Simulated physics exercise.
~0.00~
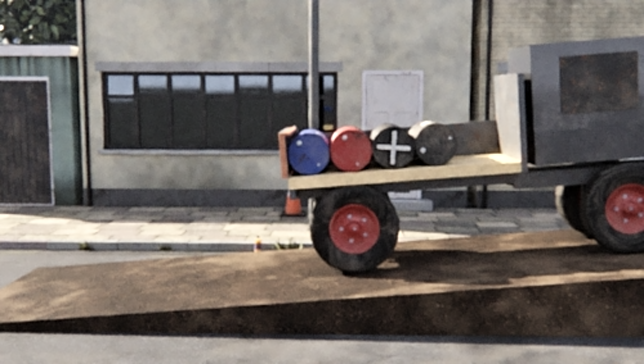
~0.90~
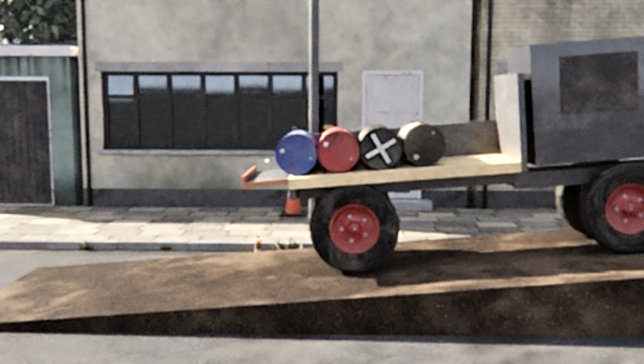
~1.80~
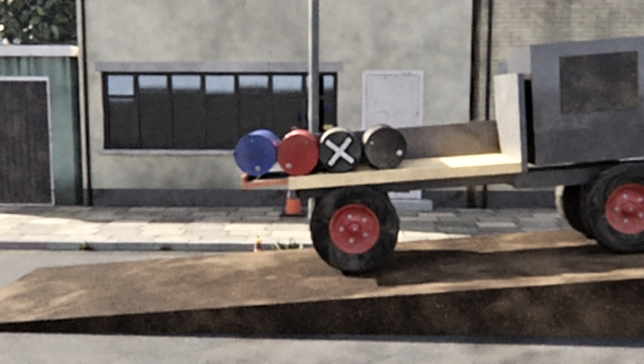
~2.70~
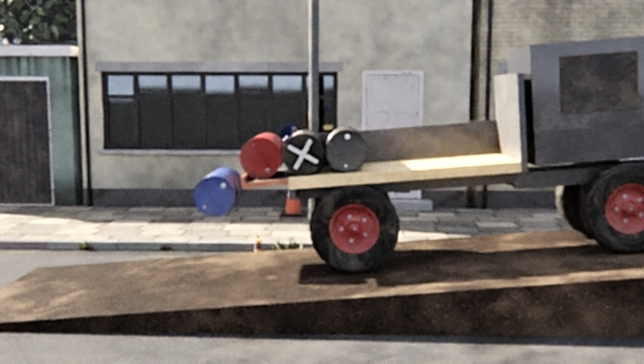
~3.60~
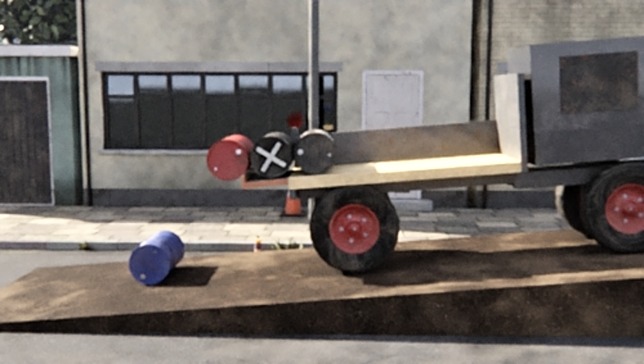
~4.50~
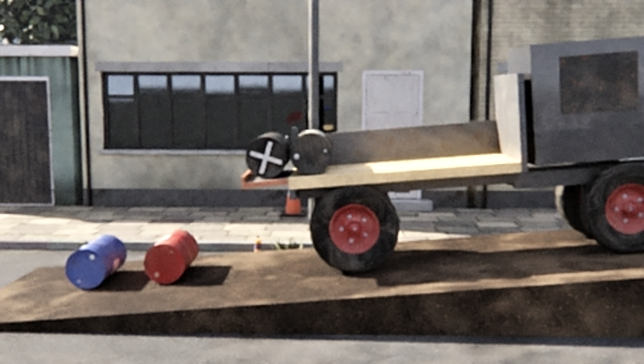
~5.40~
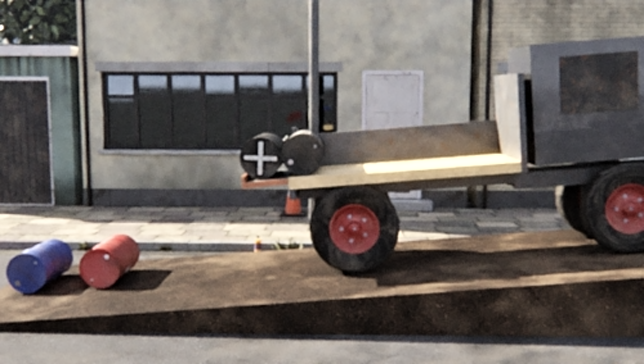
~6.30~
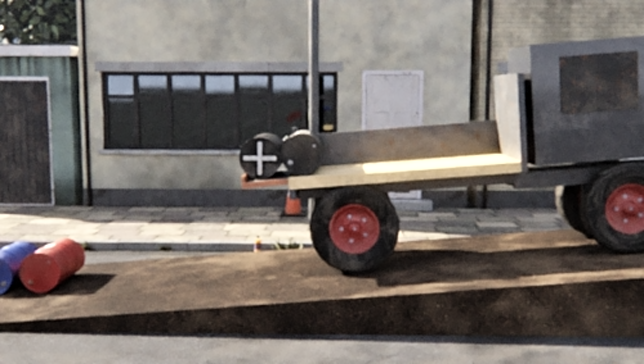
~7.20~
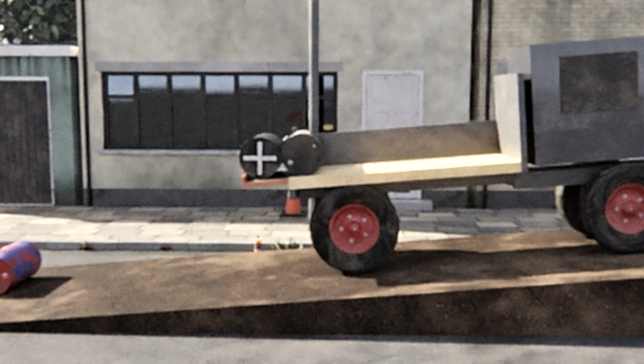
In the video, the tailgate of a parked truck drops and four drums roll left along its sloping bed; the blue one falls off, then the red, and both roll down the ramp to the left edge, while two dark drums, one marked with a white cross, stay on the lowered tailgate.
